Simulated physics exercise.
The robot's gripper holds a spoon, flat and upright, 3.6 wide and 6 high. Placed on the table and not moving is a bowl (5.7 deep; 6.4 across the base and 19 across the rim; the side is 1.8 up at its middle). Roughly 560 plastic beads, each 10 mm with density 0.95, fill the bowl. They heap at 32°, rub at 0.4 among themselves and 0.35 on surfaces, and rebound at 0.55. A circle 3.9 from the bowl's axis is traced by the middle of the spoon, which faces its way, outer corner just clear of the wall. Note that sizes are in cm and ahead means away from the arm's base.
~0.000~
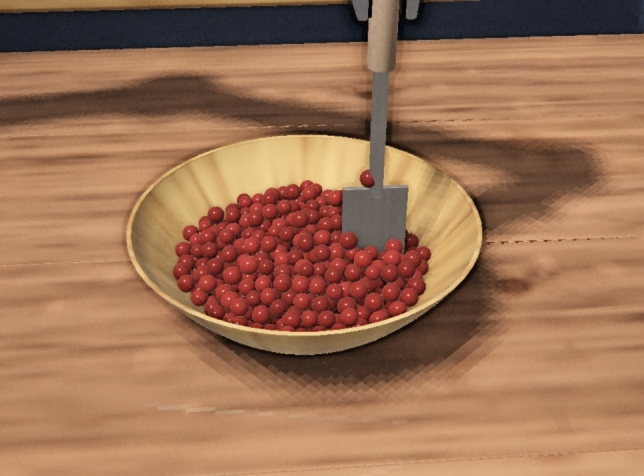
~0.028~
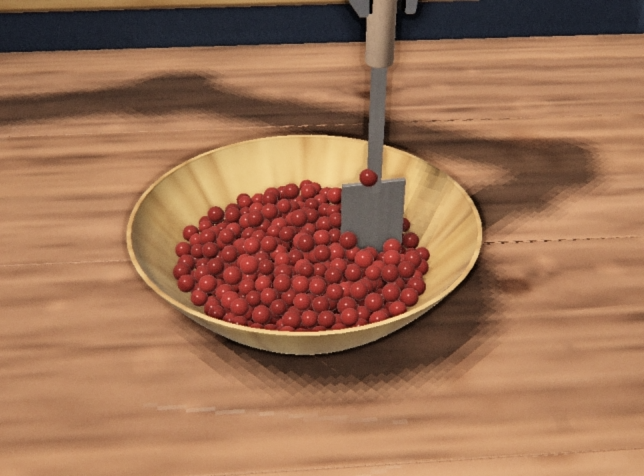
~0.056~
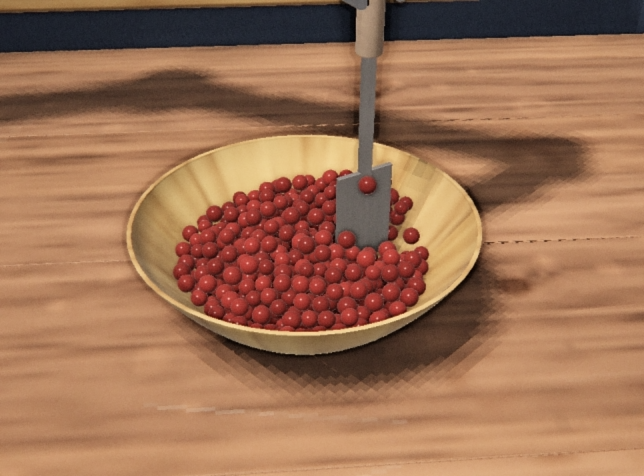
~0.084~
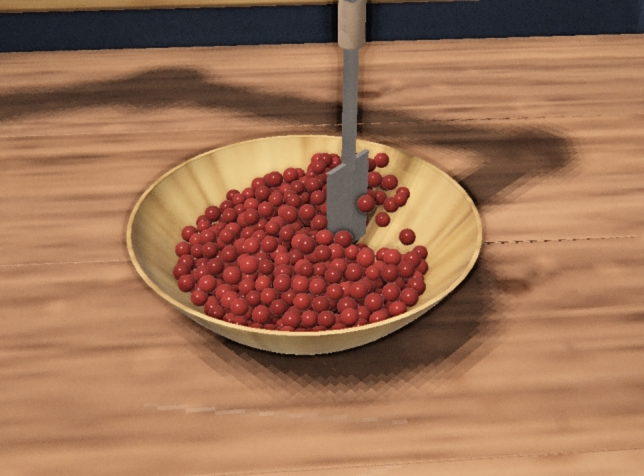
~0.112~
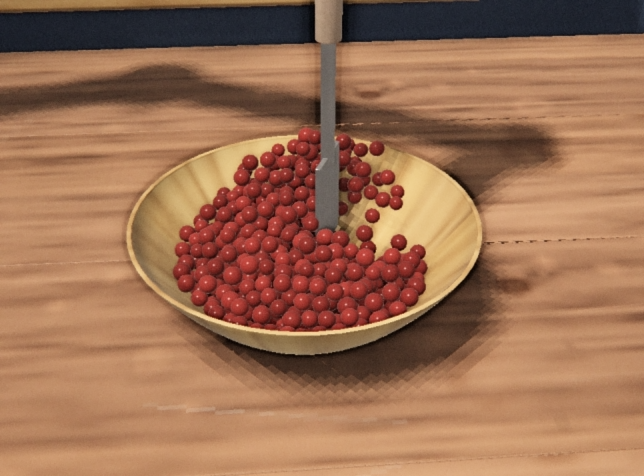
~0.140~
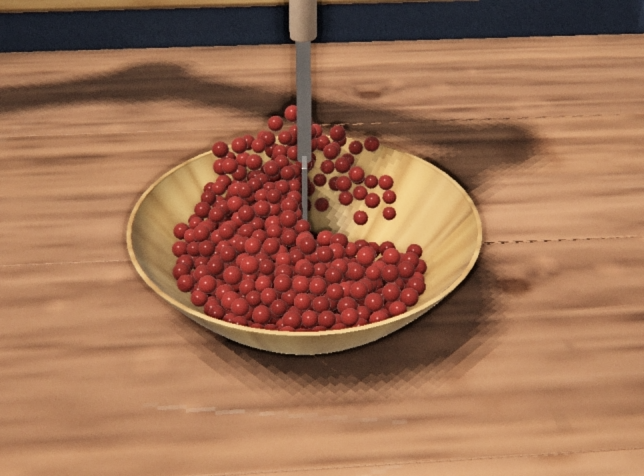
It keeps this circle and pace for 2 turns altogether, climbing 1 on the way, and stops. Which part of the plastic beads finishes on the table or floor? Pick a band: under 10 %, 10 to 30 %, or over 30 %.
10 to 30 %.
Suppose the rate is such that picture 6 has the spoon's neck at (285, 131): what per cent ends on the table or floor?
I'd say near 30 per cent.
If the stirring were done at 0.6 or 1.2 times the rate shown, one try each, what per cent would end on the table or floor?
I'd expect about 5 per cent, then about 30 per cent.
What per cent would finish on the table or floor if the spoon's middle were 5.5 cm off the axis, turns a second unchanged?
Close to 20 in a hundred then.
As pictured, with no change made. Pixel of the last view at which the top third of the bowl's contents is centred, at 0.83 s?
Top-third centre at approx. (255, 275).
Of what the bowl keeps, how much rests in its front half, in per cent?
It comes to near 45 percent.
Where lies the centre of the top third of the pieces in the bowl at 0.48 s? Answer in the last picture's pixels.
Look near (404, 251) for its middle.
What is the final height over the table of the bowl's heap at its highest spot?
6.0 cm or so.
By 0.48 s, 334° round, highest piece 8 above the table; 479 in the bowl, 63 on the table or floor, 17 in flight or on the tool.
By 0.83 s, 222° round, highest piece 7 above the table; 455 in the bowl, 100 on the table or floor, 4 in flight or on the tool.
By 1.20 s, 0° round, highest piece 6 above the table; 449 in the bowl, 110 on the table or floor.
By 1.90 s, 0° round, highest piece 6 above the table; 449 in the bowl, 110 on the table or floor.
Final count, 449 in the bowl, 110 on the table or floor. That is 20 % on the table or floor.
